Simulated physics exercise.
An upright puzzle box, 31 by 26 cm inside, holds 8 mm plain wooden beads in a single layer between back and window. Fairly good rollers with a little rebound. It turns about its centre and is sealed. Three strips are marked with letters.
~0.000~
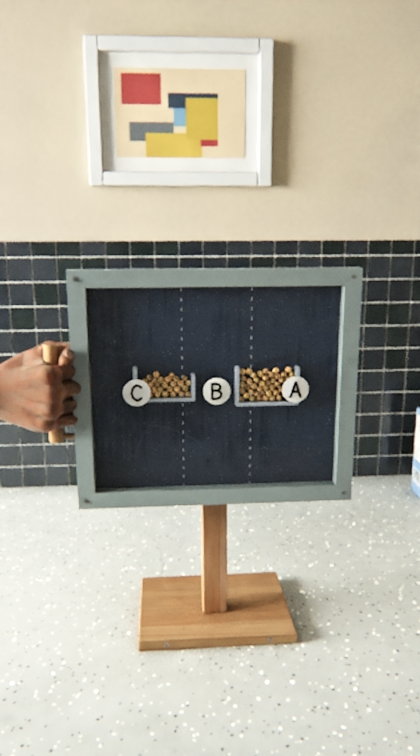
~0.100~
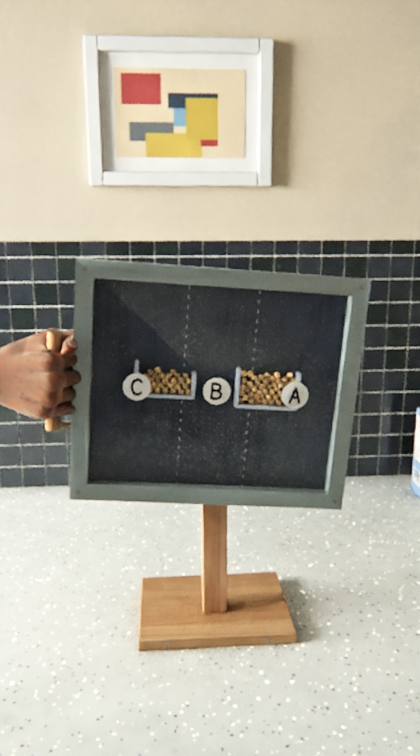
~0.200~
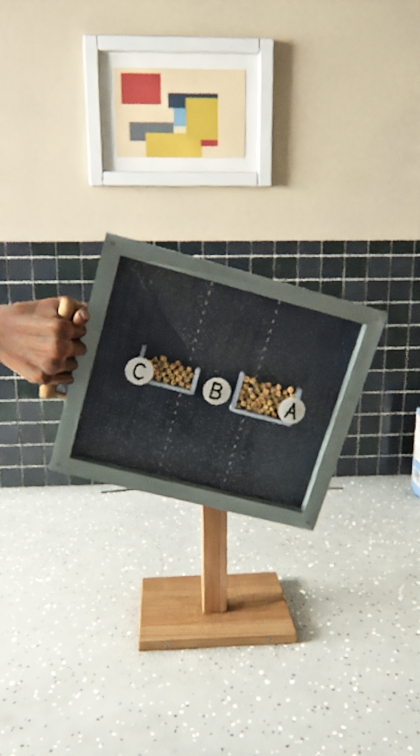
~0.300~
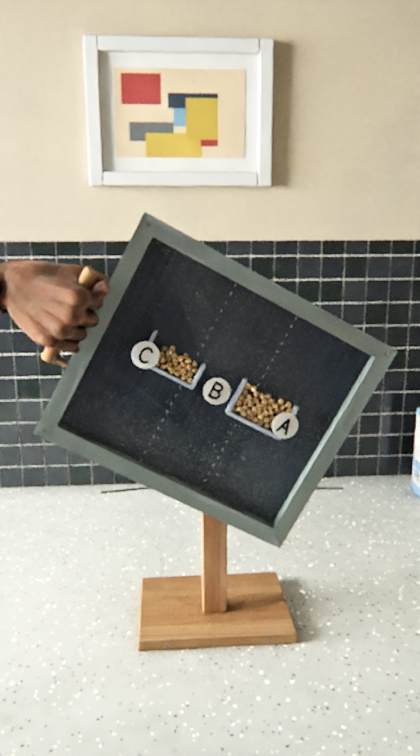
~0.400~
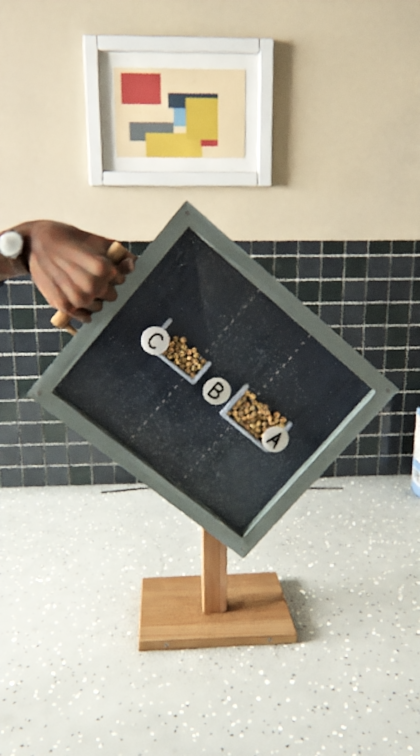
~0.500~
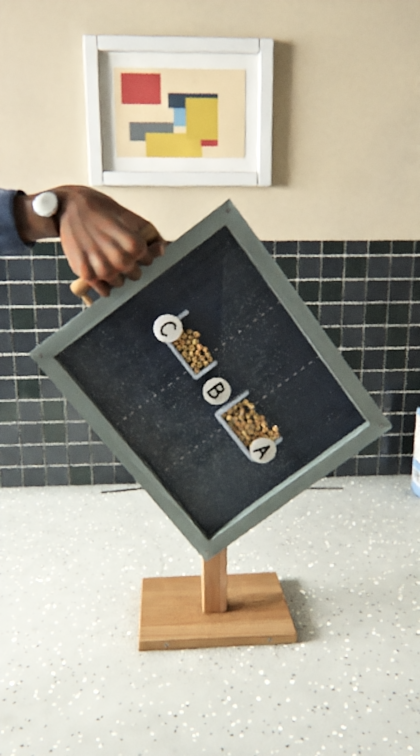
A square, grey-framed box with a dark panel turns clockwise on a wooden stand, pushed round by a hand at its left edge, before a still camera facing a speckled counter. Small wooden beads sit in two light trays between discs marked C, B and A, shifting slightly as the trays tilt. Behind are dark tiles, a cream wall and a white-framed abstract picture.
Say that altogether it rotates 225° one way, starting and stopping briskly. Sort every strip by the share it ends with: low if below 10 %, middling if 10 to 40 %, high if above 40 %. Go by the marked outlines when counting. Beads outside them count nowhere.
Strip A: Low; strip B: Low; strip C: High.
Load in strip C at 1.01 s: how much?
About 10 %.
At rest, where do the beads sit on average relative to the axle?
Right: About 1 cm; below: About 16 cm.
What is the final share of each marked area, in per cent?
In per cent: Strip A gets 0, strip B gets 5, strip C gets 95.
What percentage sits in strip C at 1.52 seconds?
Reading: Around 0 per cent of the load.
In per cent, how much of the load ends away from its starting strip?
About 70 in a hundred.
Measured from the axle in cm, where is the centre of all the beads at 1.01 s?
2 cm right, 10 cm below.
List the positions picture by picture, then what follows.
In the first frame, level; about 80 beads; beads' middle (227, 385); highest (289, 370); A (295, 389), B (217, 391), C (137, 393).
In the second frame, turned 4° clockwise; beads' middle (228, 386); highest (158, 370).
In the third frame, turned 16° clockwise; beads' middle (228, 389); highest (163, 359); wall ends (144, 347) to (198, 369), (243, 374) to (299, 390).
In the fourth frame, turned 29° clockwise; beads' middle (229, 391); highest (164, 349).
In the fifth frame, turned 41° clockwise; beads' middle (228, 394); highest (176, 339).
In the sixth frame, turned 53° clockwise; beads' middle (228, 397); highest (181, 331); A (263, 450), B (217, 391), C (168, 329).
After 1.01 s, it stands 117° clockwise; the beads' middle is 2 cm right of and 10 cm below the centre; A 75 %, B 15 %, C 10 %.
After 1.52 s, it stands 180° clockwise; the beads' middle is 11 cm left of and 11 cm below the centre; A 95 %, B 5 %.
After 1.96 s, it has come round 225° clockwise; the beads' middle is 8 cm left of and 8 cm below the centre; A 30 %, B 40 %, C 30 %.
At rest by 2.8 s, it has come round 225° clockwise; A 0 %, B 5 %, C 95 %.
